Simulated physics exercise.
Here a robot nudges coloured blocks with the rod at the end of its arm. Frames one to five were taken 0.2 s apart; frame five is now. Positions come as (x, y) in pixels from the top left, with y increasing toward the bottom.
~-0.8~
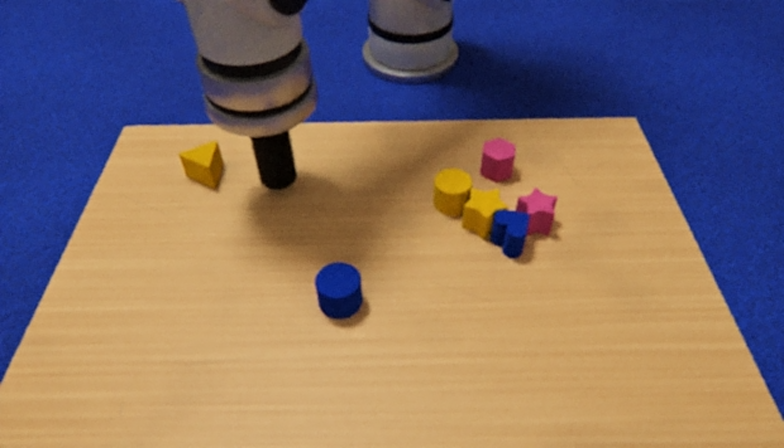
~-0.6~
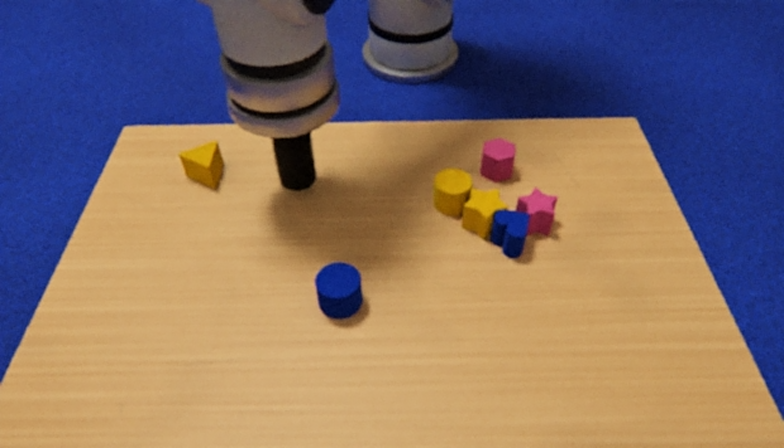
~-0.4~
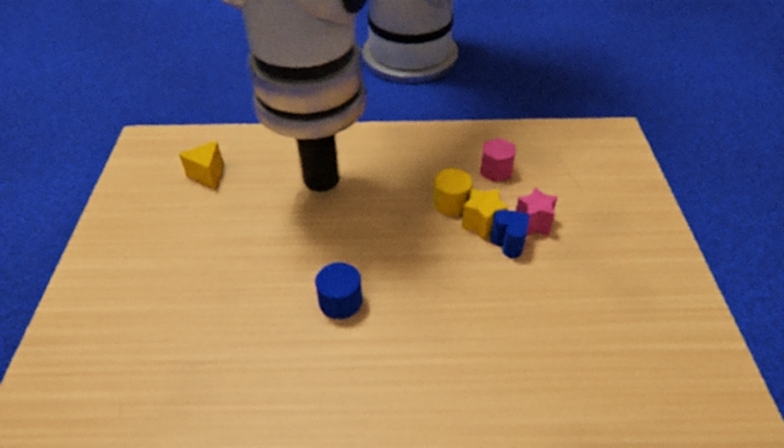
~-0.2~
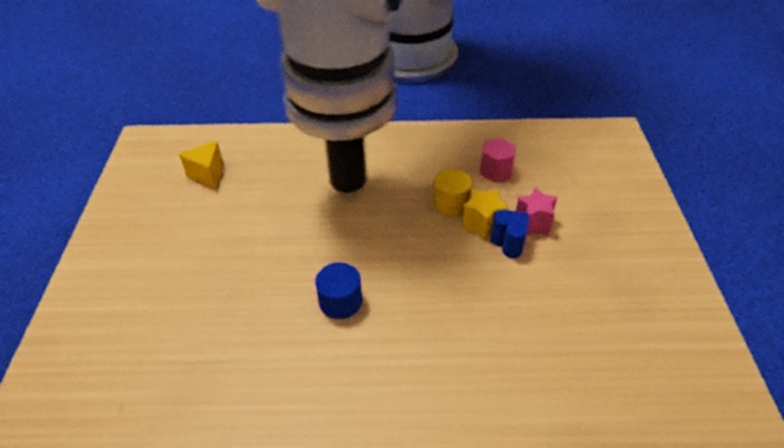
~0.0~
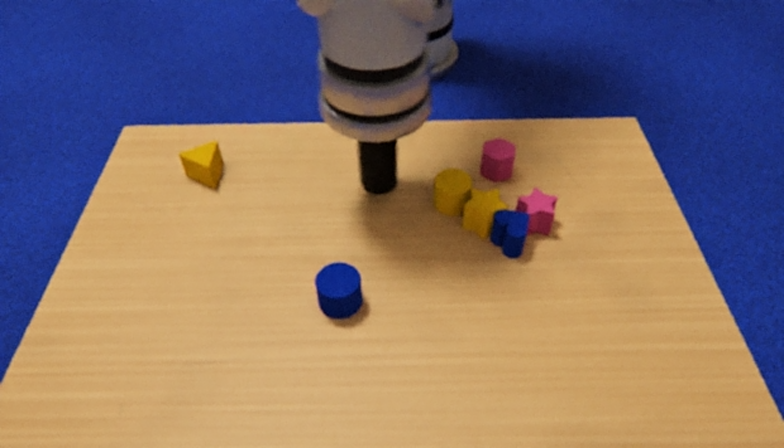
A robot arm moves its black rod rightward above the board while the coloured blocks stay still.
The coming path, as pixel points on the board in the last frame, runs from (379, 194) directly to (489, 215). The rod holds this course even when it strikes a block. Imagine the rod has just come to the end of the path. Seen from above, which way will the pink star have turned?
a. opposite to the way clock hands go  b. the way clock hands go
a
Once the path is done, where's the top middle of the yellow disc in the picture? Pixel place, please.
Somewhere near (510, 171).
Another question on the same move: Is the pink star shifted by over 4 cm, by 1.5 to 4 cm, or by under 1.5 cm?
The 1.5 to 4 cm band.
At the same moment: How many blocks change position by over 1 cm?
I'd say three or more blocks get moved.
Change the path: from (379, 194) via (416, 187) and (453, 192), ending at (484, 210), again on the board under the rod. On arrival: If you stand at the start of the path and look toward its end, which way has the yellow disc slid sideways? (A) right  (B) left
The correct letter is A.
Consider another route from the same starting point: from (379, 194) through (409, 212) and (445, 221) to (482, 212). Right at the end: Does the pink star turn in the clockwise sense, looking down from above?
Yes, that is what happens.
What follows on the original path. One third of the way, rod at (416, 189); nothing pushed yet.
Two thirds of the way, rod at (453, 196); yellow disc at (488, 174); yellow star at (501, 198), turned 55° clockwise; blue heart at (515, 224); pink star at (544, 203).
At the end, rod at (491, 204); yellow disc at (510, 171); yellow star at (528, 201), turned 70° clockwise; blue heart at (516, 225); pink star at (564, 210), turned 25° anticlockwise.
